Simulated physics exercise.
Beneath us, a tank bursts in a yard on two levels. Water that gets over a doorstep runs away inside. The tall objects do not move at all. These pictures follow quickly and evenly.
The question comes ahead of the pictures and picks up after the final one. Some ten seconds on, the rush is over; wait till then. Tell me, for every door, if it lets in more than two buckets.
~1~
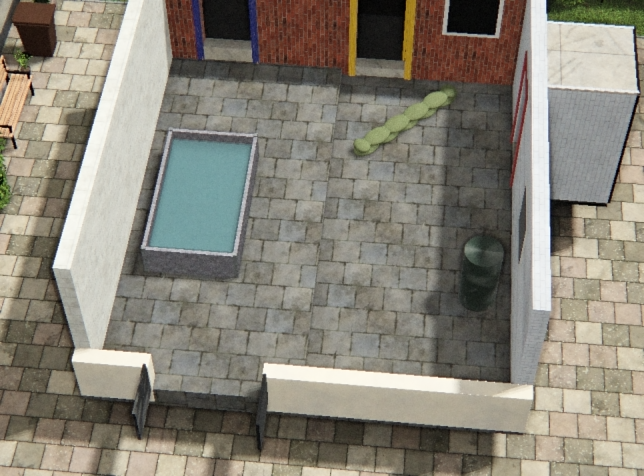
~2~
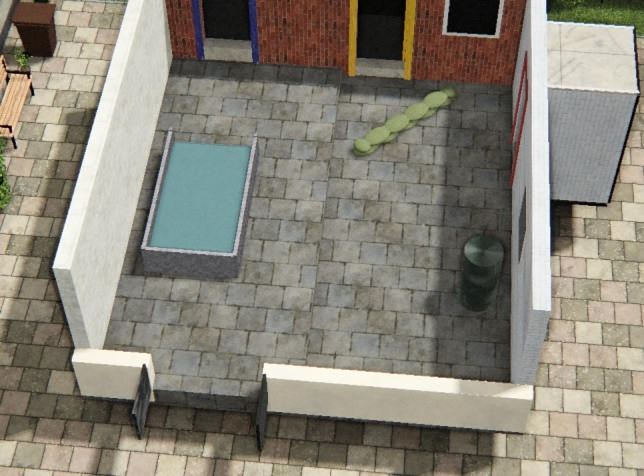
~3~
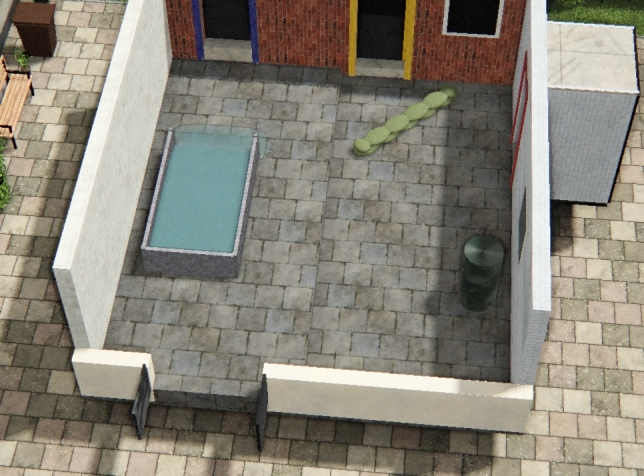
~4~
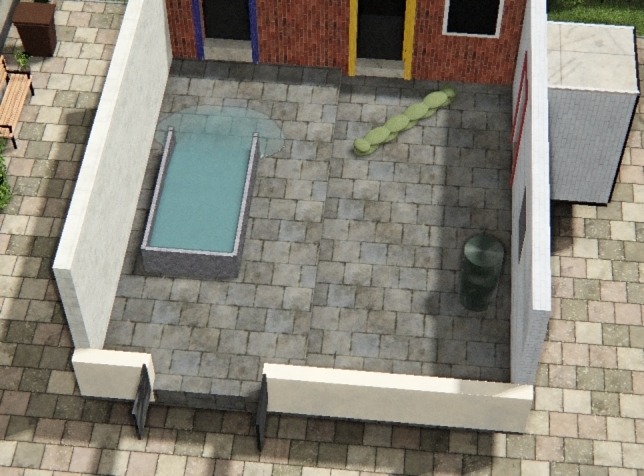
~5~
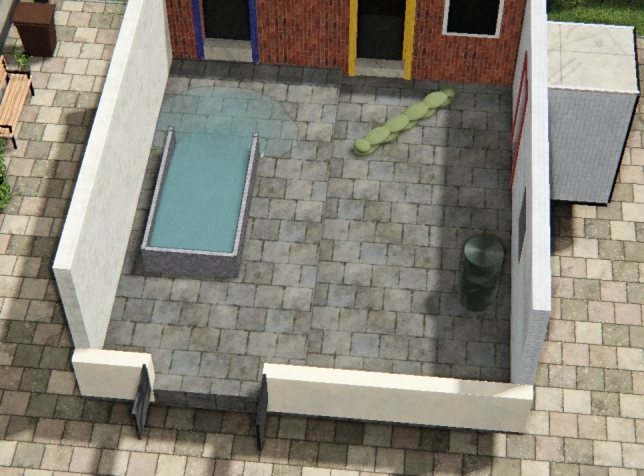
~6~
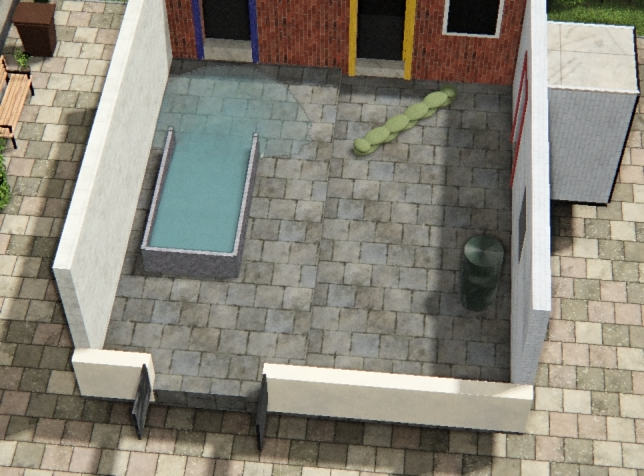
Result: Yellow door: Two buckets or fewer. Red door: Two buckets or fewer. Blue door: Two buckets or fewer.
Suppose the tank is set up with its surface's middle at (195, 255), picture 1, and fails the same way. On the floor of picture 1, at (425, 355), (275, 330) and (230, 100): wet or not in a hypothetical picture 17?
Bone-dry, bone-dry, soaked.
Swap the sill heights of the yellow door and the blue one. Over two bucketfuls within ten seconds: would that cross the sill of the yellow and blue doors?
Yellow falls short and blue overshoots.
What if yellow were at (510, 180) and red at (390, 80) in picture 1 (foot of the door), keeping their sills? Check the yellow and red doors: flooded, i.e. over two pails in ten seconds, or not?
The yellow door door falls short, and the red door door overflows.
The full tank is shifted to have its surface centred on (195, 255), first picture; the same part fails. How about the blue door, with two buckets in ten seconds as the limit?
Well, the blue door door ends up short of the threshold.
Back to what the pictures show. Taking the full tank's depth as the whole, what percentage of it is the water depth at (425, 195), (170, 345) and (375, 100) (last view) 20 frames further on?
Going place by place: 0 %, 0 % and 16 %.
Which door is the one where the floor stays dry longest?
The red one.
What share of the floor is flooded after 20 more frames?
That should be about 20 %.
A moment on, water covers 15 % of the floor; the yellow door not reached, the red door not reached, the blue door wet at the sill, nothing in.
Next, water covers 20 % of the floor; the yellow door wet at the sill, nothing in, the red door not reached, the blue door wet at the sill, nothing in.
Then, water covers 20 % of the floor; the yellow door wet at the sill, nothing in, the red door not reached, the blue door wet at the sill, nothing in.
Later, water covers 50 % of the floor; the yellow door under two buckets in, the red door wet at the sill, nothing in, the blue door wet at the sill, nothing in.
In the end, water covers 75 % of the floor; the yellow door under two buckets in, the red door wet at the sill, nothing in, the blue door wet at the sill, nothing in.
